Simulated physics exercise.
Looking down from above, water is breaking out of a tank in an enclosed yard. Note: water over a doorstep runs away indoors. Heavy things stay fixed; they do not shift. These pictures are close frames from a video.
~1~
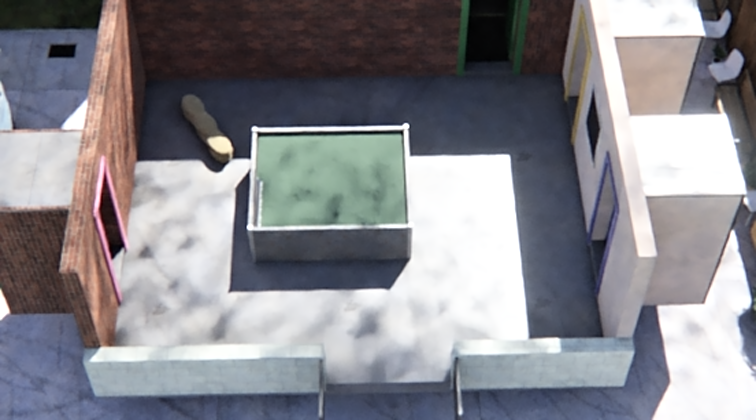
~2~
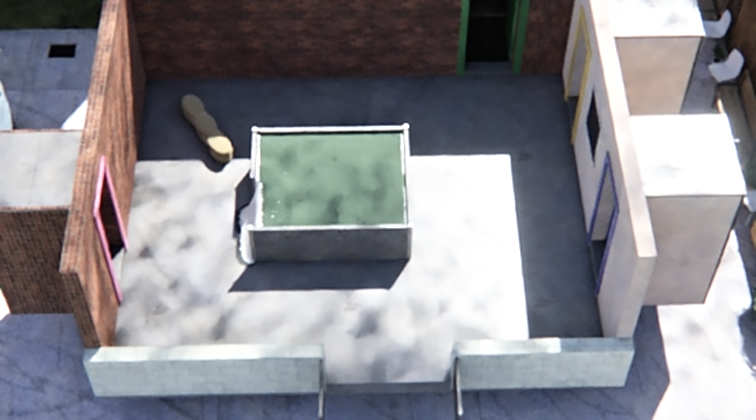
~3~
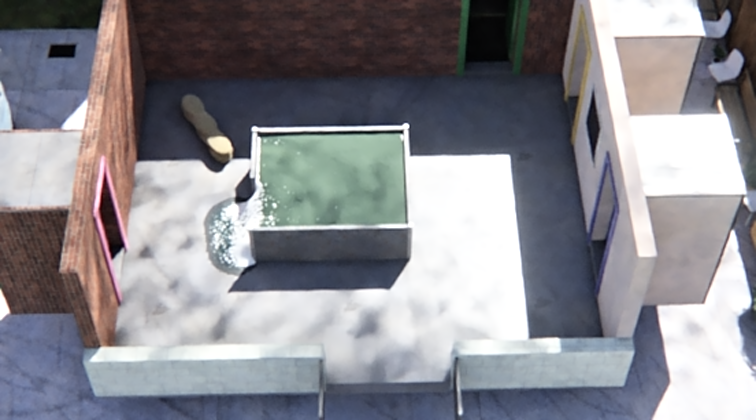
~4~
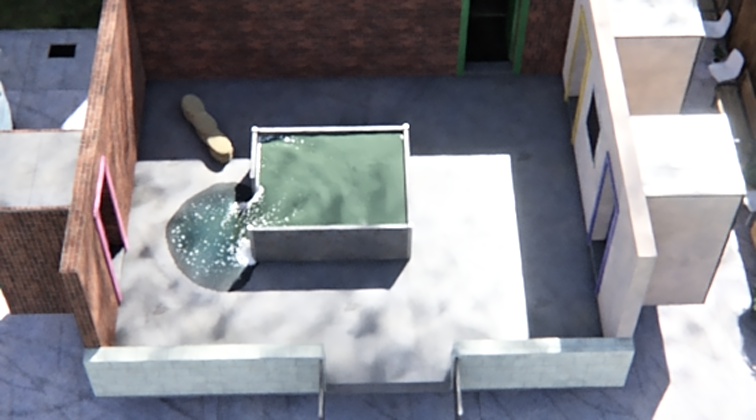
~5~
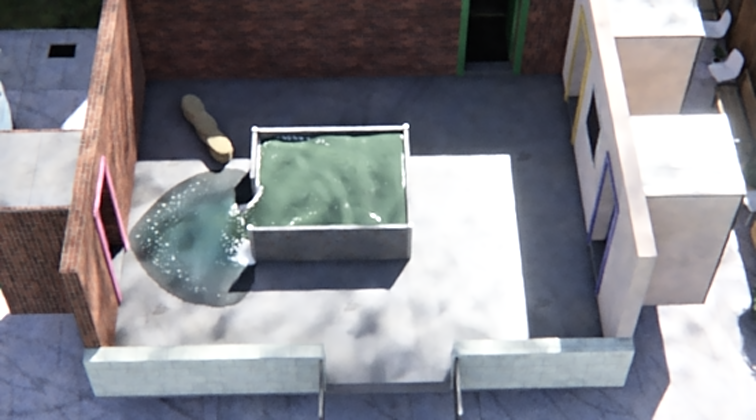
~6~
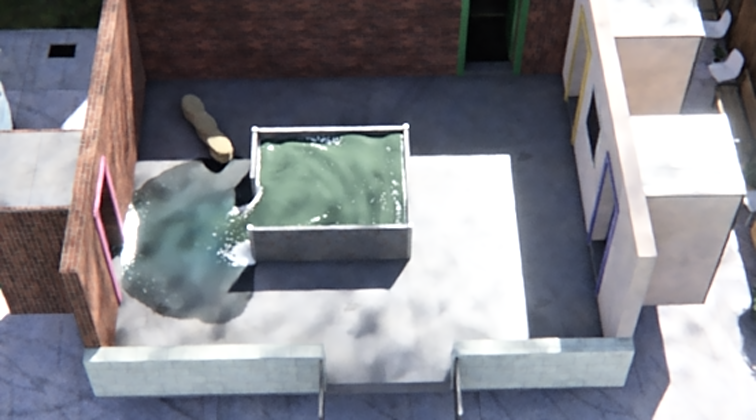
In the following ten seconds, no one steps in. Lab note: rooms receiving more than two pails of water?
Result: Yellow door within two pails; green door within two pails; pink door above two pails; blue door within two pails.
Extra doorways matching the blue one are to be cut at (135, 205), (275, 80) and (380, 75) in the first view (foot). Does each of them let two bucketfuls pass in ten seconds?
Crosses the line; stays below the line; stays below the line.
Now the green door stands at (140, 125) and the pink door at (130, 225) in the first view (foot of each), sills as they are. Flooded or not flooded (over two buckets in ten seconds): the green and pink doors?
Door by door: Green is swamped, pink is swamped.
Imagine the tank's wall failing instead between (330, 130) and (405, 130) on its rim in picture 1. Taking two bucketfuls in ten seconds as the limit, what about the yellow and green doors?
Verdict - yellow door breaks the limit, green door breaks the limit.
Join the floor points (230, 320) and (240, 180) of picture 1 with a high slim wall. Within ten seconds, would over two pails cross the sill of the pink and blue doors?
Result - pink door stays within the limit, blue door stays within the limit.
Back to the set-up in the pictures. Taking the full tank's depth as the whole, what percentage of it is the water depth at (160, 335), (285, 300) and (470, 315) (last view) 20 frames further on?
In order: 30, 4, 0 %.
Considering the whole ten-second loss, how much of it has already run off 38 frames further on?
About 80 per cent.
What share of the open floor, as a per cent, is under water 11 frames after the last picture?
It should be close to 25 %.
A moment on, water covers 20 % of the floor; the yellow door not reached, the green door not reached, the pink door over two buckets in, the blue door not reached.
Next, water covers 25 % of the floor; the yellow door not reached, the green door not reached, the pink door far over two buckets in, the blue door not reached.
Then, water covers 45 % of the floor; the yellow door not reached, the green door not reached, the pink door far over two buckets in, the blue door not reached.
Later, water covers 80 % of the floor; the yellow door not reached, the green door wet at the sill, nothing in, the pink door far over two buckets in, the blue door wet at the sill, nothing in.
In the end, water covers 95 % of the floor; the yellow door wet at the sill, nothing in, the green door wet at the sill, nothing in, the pink door far over two buckets in, the blue door wet at the sill, nothing in.
